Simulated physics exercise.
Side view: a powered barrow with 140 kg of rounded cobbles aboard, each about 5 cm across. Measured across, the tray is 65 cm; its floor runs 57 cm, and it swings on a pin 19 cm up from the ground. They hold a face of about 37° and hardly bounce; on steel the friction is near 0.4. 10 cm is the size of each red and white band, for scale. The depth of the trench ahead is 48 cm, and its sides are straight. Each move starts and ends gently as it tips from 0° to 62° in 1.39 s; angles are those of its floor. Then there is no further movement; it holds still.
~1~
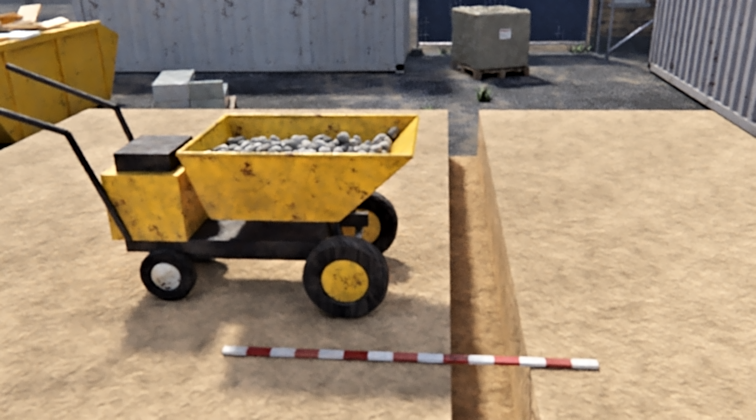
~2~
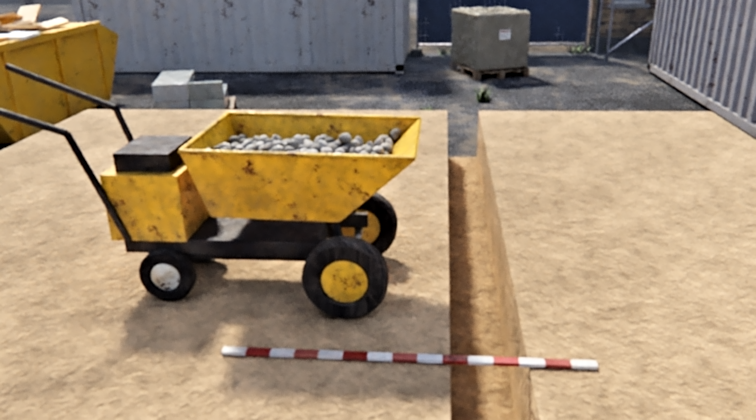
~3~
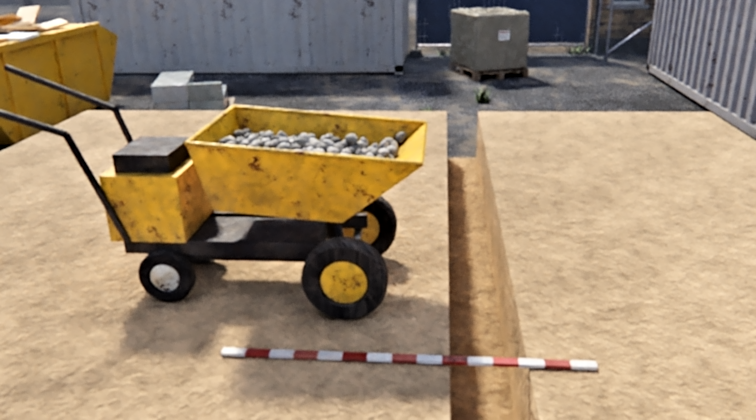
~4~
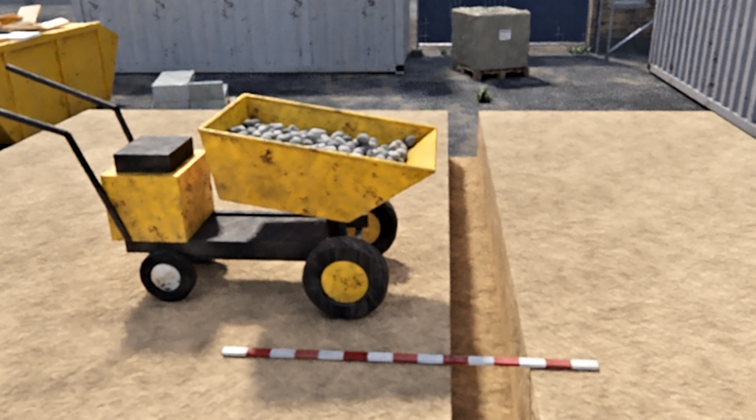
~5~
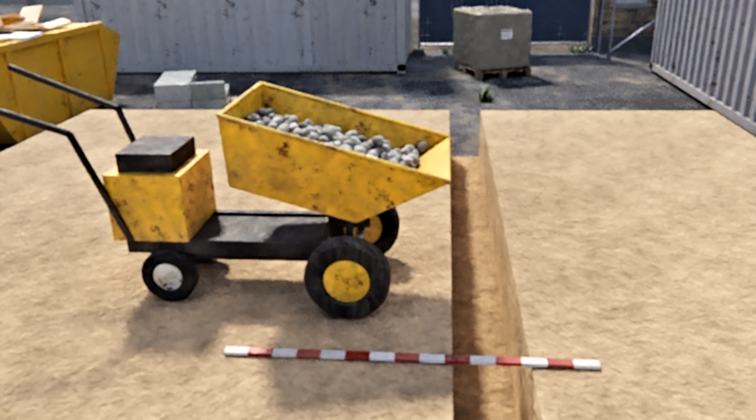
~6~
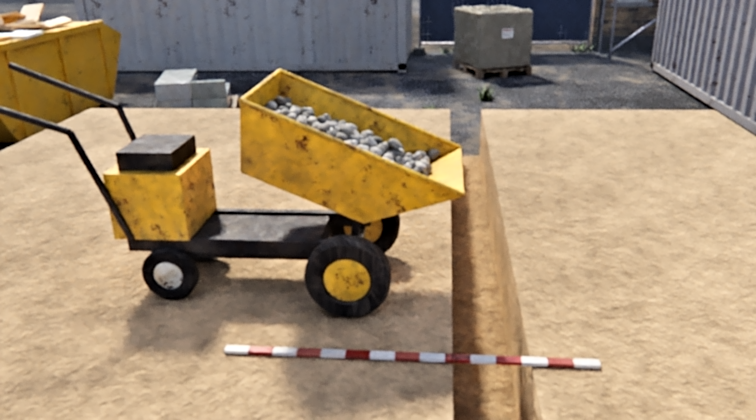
In a construction yard, a yellow powered barrow stands beside a trench, its cobble-filled tray steadily tilting down toward the right.
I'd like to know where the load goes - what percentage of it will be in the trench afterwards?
I would put it at about 46 per cent.
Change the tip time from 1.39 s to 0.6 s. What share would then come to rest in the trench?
I'd put it at roughly 30 per cent.
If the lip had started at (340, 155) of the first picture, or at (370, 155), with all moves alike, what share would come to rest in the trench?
Some 100 and some 90 per cent, in that order.
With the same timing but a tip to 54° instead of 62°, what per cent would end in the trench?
In that case around 40 percent.
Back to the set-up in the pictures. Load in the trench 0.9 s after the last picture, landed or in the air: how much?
Some 10 per cent.
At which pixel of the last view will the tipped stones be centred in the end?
I'd point to around (530, 286).
Then, 0.5 s after the last picture the floor is at 52°, 100 % in the tray; the foremost stones are at (480, 232).
Then, 0.9 s after the last picture the floor is at 62°, 70 % in the tray, 8 % in the trench, 22 % past the trench; the foremost stones are at (579, 283).
Then, 1.3 s after the last picture the floor is at 62°, 33 % in the tray, 16 % in the trench, 51 % past the trench; the foremost stones are at (691, 296).
Then, 3.2 s after the last picture the floor is at 62°, 0 % in the tray, 46 % in the trench, 54 % past the trench; the foremost stones are past the picture's edge.
